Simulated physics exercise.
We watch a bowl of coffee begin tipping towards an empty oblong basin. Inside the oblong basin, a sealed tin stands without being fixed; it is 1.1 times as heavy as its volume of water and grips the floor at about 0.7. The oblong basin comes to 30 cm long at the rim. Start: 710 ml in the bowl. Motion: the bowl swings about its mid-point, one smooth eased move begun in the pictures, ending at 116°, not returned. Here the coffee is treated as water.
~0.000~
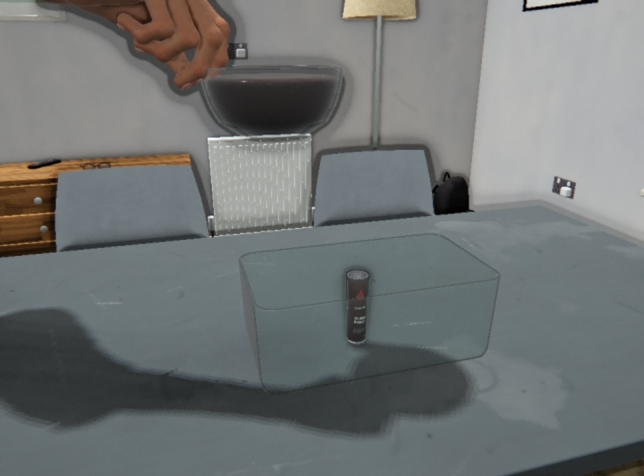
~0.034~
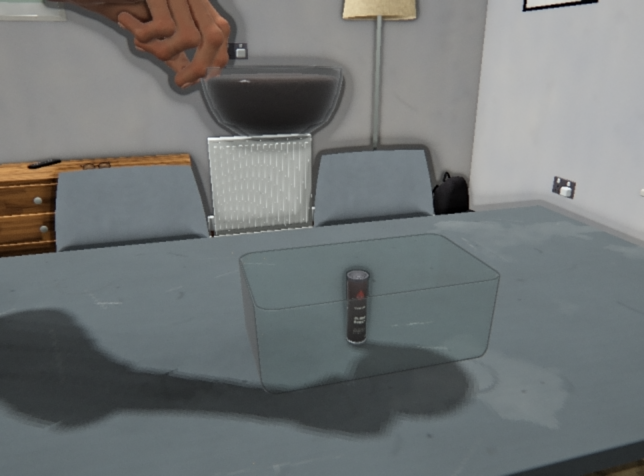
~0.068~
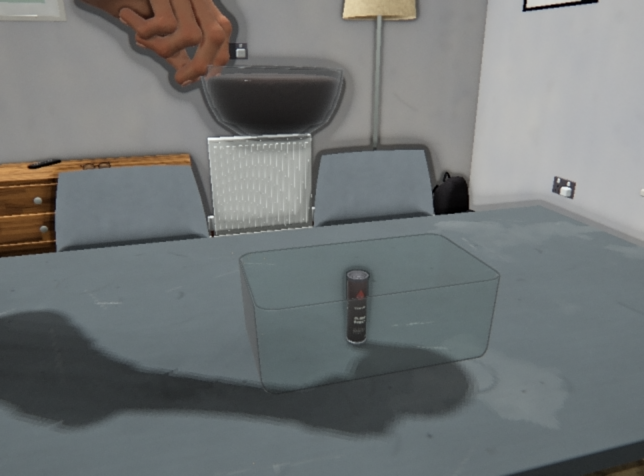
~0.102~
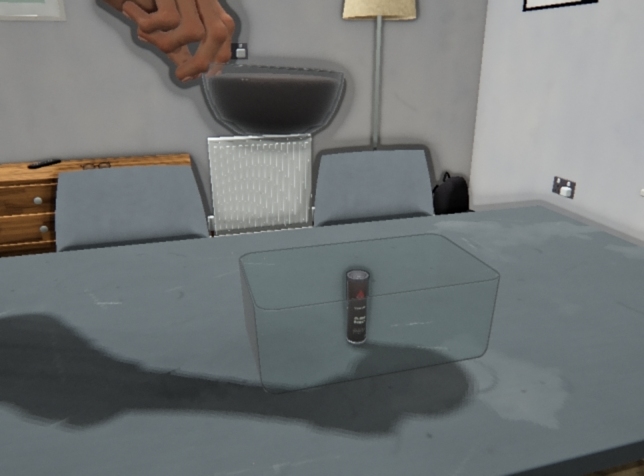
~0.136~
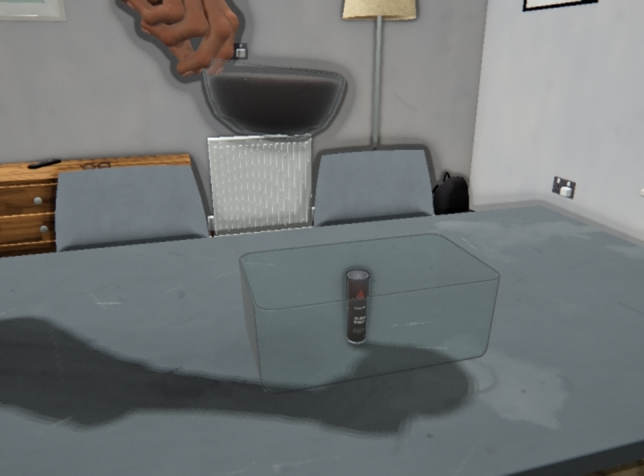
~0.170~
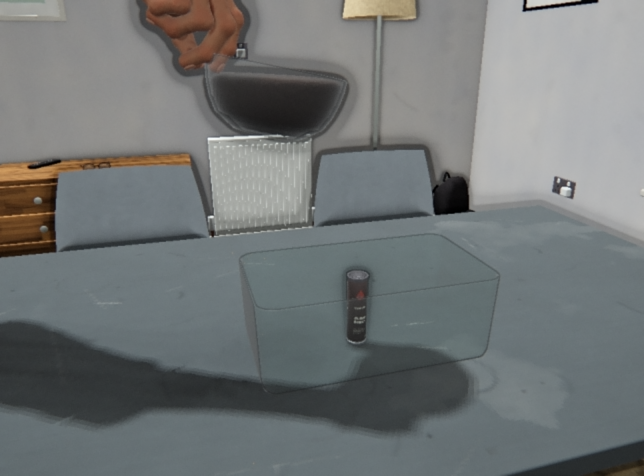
The video shows a hand above a dark bowl behind a grey table, where a small tin stands inside a clear oblong basin; the bowl stays level at first, then tilts slightly down to the right as the hand shifts.
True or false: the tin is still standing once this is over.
True.
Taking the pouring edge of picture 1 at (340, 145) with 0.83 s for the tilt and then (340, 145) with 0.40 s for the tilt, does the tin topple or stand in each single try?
Trial 1 - tin stays standing; trial 2 - tin tips.
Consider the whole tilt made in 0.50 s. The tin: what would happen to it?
Well, the tin simply holds firm.
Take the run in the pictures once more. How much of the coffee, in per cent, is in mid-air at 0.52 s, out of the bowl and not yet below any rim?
Some 58 % is the figure.
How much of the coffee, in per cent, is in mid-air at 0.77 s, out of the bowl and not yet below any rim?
Roughly 10 %.
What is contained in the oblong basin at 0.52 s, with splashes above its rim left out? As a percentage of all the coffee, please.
Some 10 per cent.
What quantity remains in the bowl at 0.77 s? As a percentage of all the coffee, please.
Close to 0 percent of the total.
After 0.52 s the tilt is 80° and 32 per cent is still to pour; the tin stands where it began.
After 0.77 s the tilt is 115° and 0 per cent is still to pour; the tin leans 6°.
After 1.04 s the tilt is 116° and 0 per cent is still to pour; the tin stands where it began.
After 1.33 s the tilt is 116° and 0 per cent is still to pour; the tin stands where it began.
In the end the tin stands where it began.
